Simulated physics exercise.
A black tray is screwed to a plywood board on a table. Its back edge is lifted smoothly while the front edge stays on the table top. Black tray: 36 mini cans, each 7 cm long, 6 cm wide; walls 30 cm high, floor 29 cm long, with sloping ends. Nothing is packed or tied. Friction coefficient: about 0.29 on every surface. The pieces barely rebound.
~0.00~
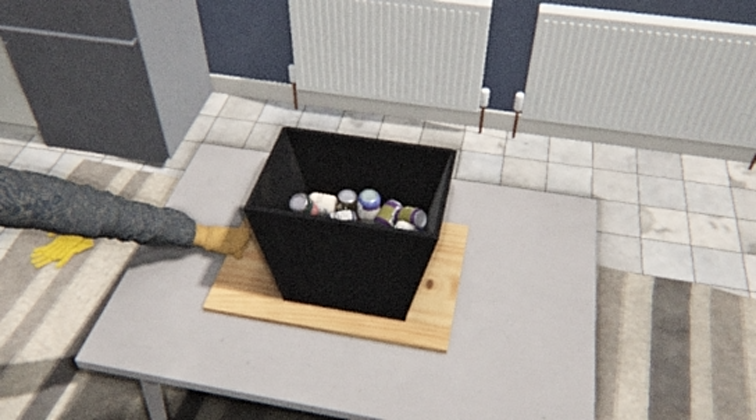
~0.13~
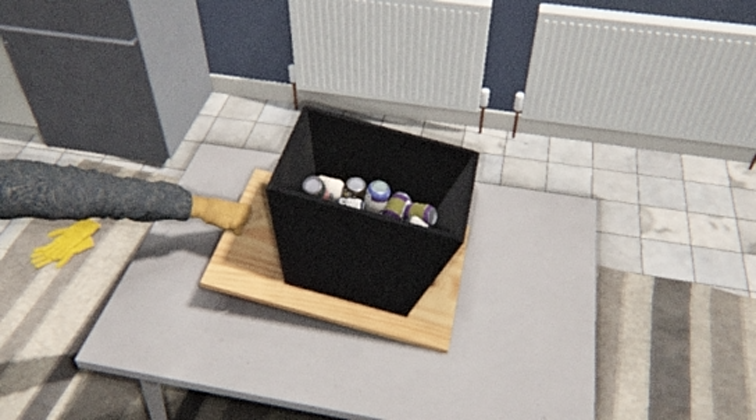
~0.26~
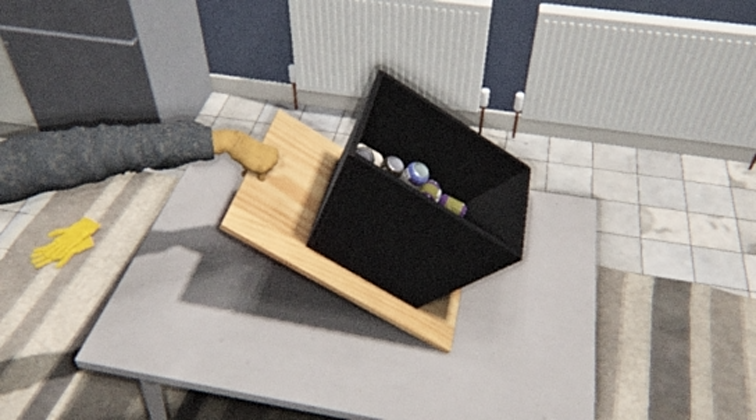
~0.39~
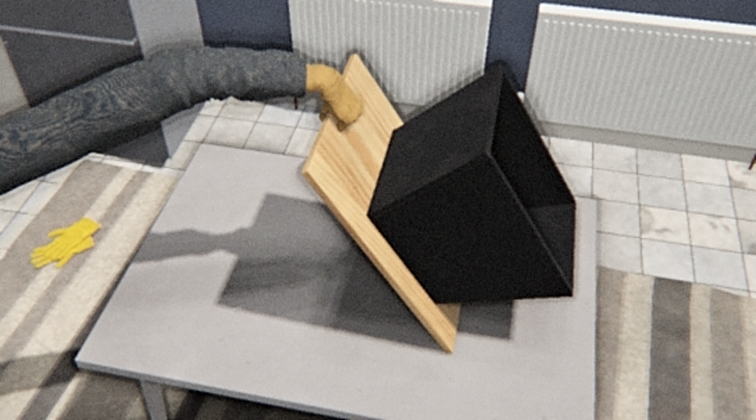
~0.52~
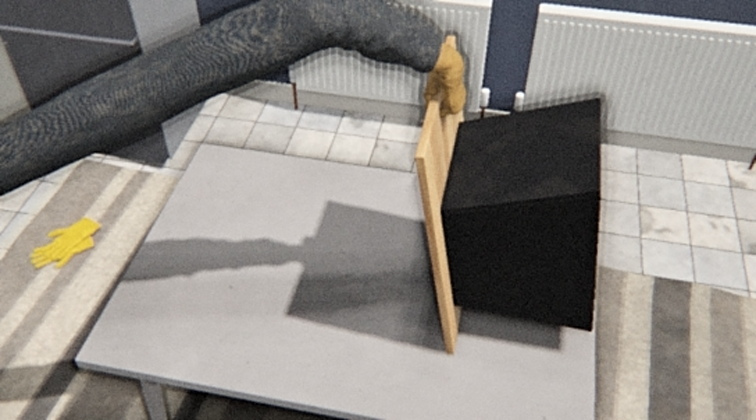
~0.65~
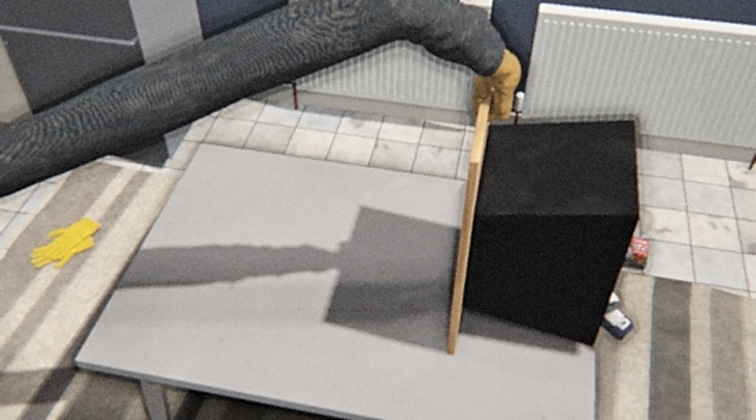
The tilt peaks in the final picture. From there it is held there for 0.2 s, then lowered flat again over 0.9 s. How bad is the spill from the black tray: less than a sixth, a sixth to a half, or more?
It sheds more than half of them.
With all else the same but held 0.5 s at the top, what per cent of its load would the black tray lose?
Then black tray 90 per cent.
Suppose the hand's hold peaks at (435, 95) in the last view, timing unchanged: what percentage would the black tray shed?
In that case black tray 50 per cent.
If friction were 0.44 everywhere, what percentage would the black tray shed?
Then black tray 60 per cent.
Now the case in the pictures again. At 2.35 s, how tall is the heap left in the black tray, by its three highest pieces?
Some 8 cm.
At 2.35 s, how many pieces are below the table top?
About 25.
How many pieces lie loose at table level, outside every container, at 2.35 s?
Some 2 pieces.
After 0.92 s, tilt 88°; 22 of 36 out of the black tray.
After 1.26 s, tilt 51°; 26 of 36 out of the black tray.
After 1.74 s, tilt 0°; 27 of 36 out of the black tray.
When it is over (at 2.35 s), 27 of 36 out of the black tray. Asked share, 27 of 36, 75 per cent.
